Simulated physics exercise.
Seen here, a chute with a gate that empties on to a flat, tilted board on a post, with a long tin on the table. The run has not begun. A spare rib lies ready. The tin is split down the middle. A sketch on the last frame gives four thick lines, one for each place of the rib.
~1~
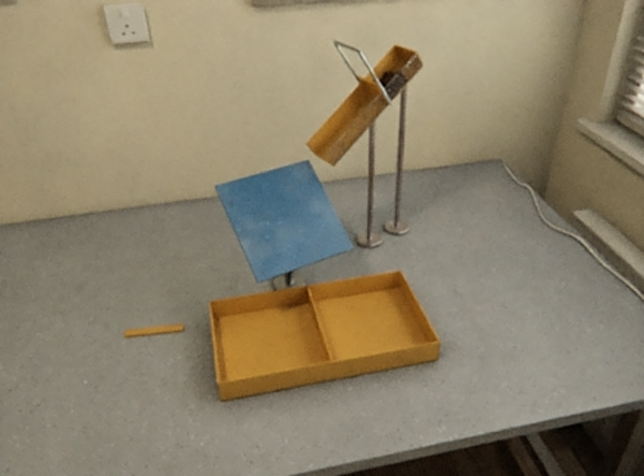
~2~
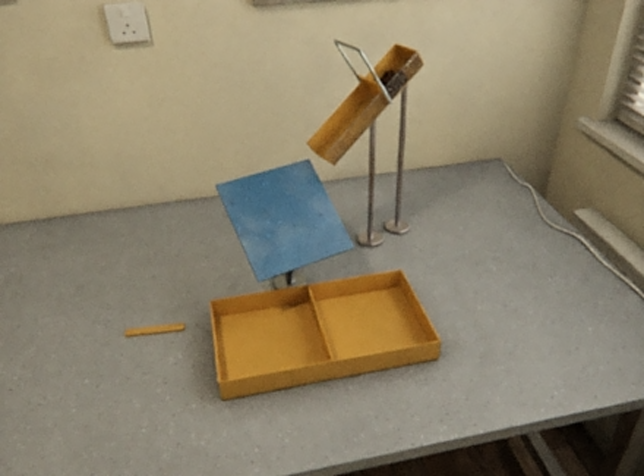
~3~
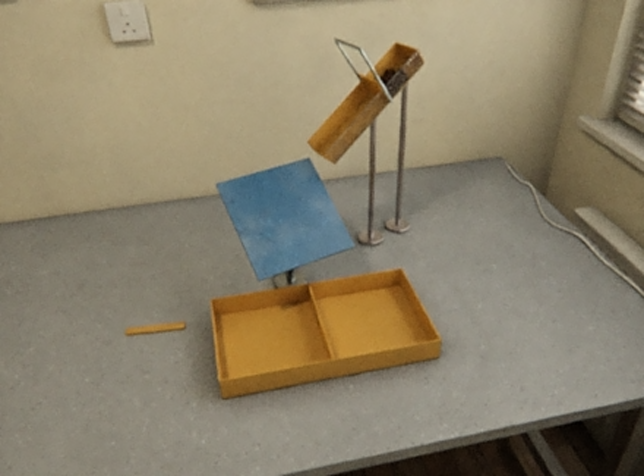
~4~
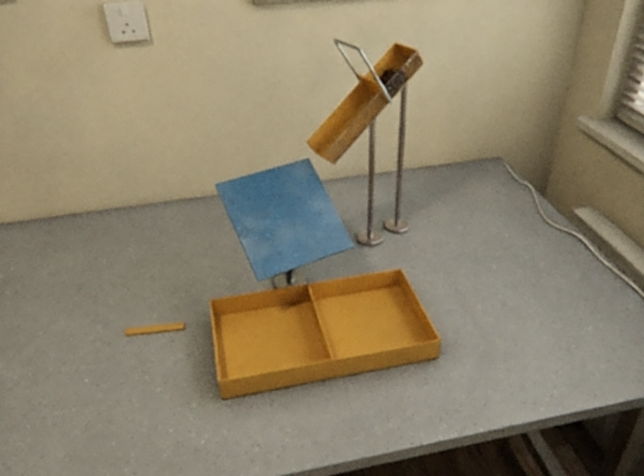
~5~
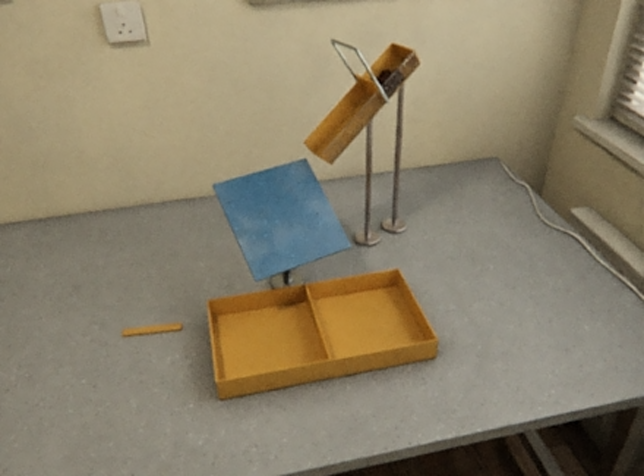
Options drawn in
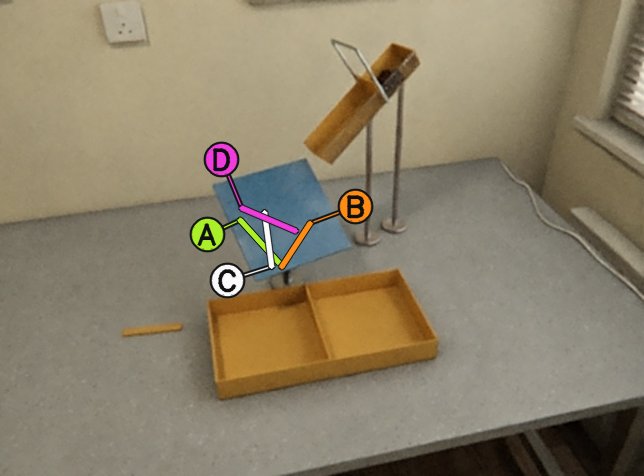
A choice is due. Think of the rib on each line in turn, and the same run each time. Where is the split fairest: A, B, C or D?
Take A.
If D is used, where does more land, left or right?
More lands on the right.
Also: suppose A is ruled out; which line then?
C.
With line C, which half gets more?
The left half.
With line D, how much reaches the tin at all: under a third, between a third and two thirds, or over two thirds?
It is over two thirds.
On the marked copy, line A from (240, 220) to (279, 263); line B from (310, 223) to (281, 266); line C from (264, 212) to (271, 266); line D from (241, 208) to (295, 230).
With A, of what is caught, close to two thirds in the left half, close to a third in the right.
With B, of what is caught, all but a few in the left half, a small share in the right.
With C, of what is caught, the bulk in the left half, close to a quarter in the right.
With D, of what is caught, a small share in the left half, all but a few in the right.
